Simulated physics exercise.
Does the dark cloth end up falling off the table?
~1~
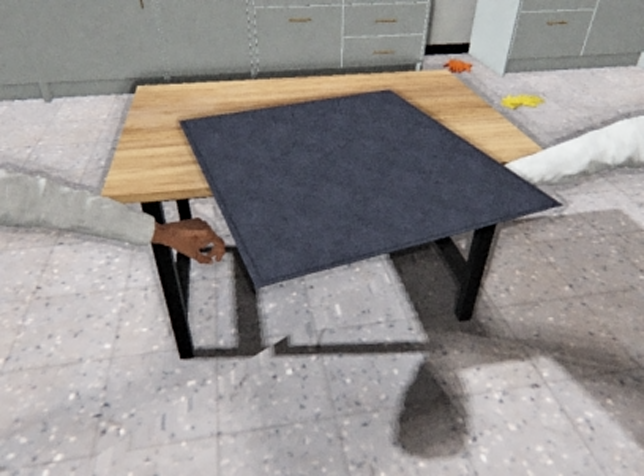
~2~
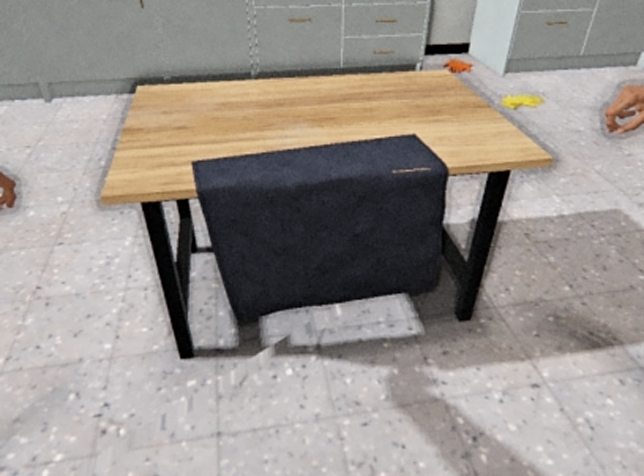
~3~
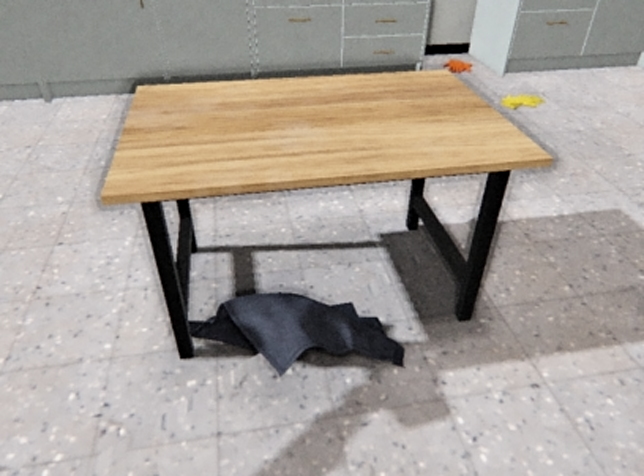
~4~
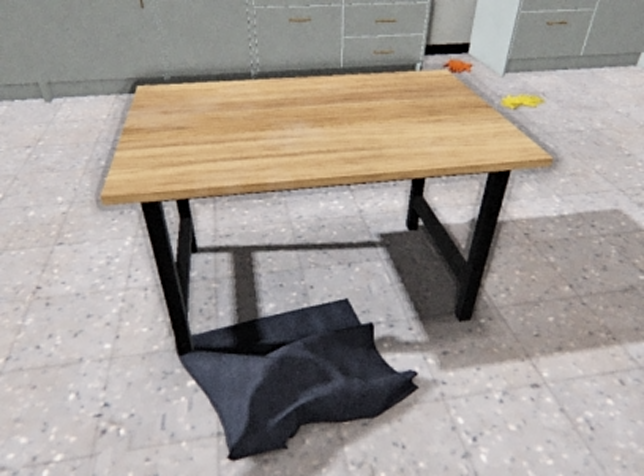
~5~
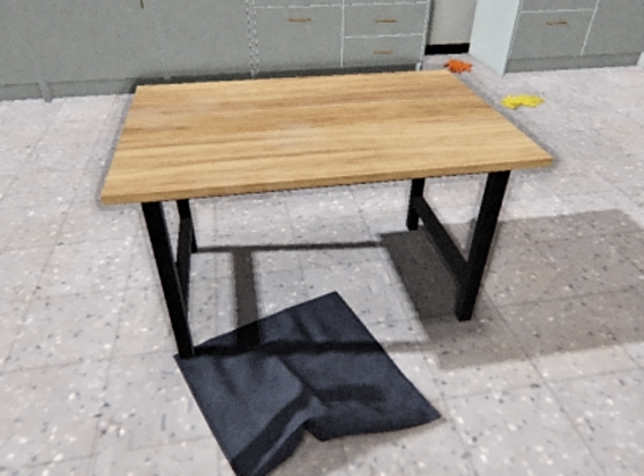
Yes, it slips over the near edge and ends up lying on the floor, leaving the tabletop bare.
Dark cloth released by two hands draping over the near edge of a wooden table, sliding off and spreading on the floor.
